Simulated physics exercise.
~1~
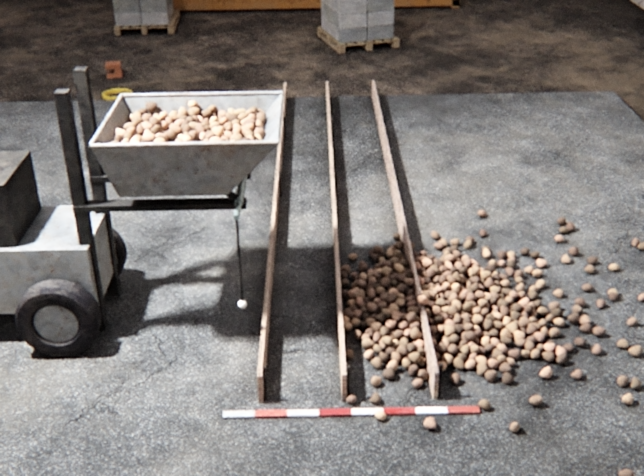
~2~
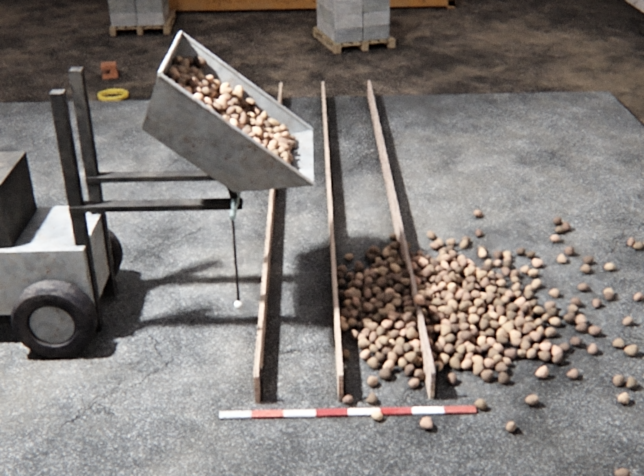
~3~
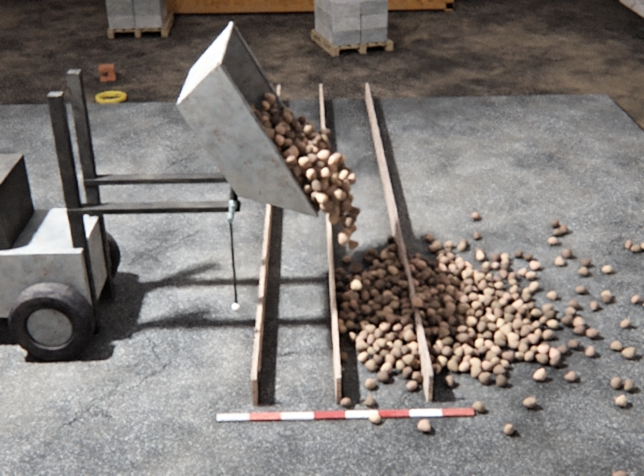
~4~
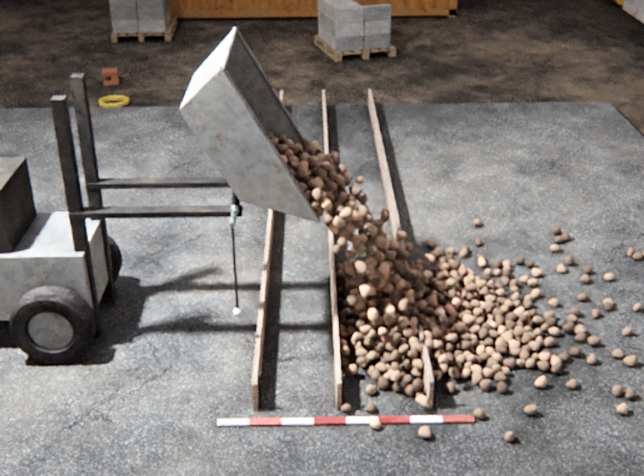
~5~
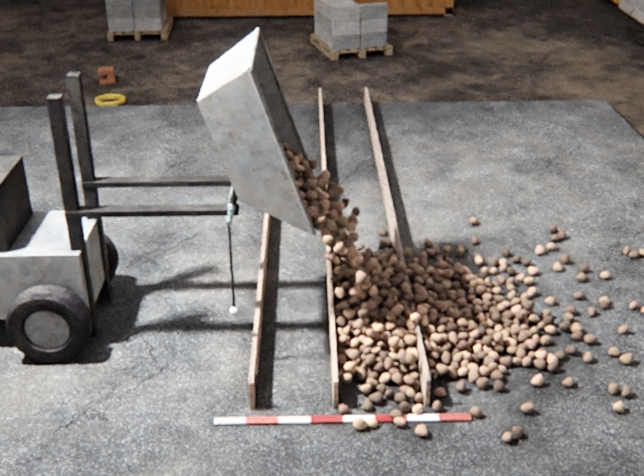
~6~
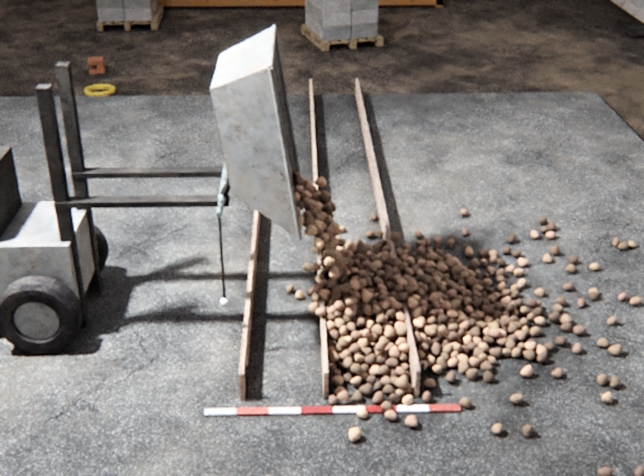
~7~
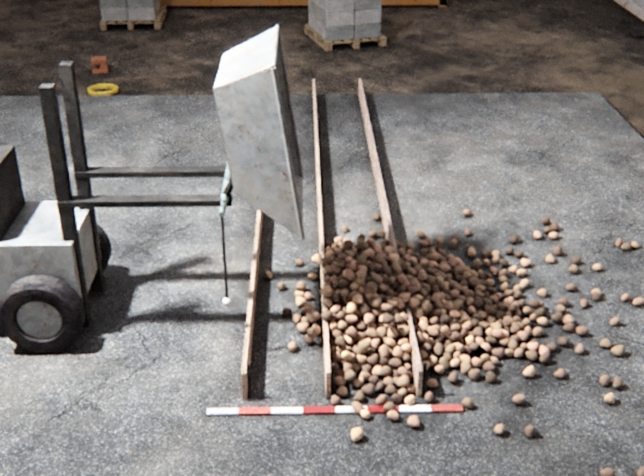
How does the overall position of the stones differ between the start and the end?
At the start the stones are split between the raised skip on the left and the loose pile on the floor. By the end they all lie on the ground around and beyond the boards, so as a whole they sit farther right and lower.
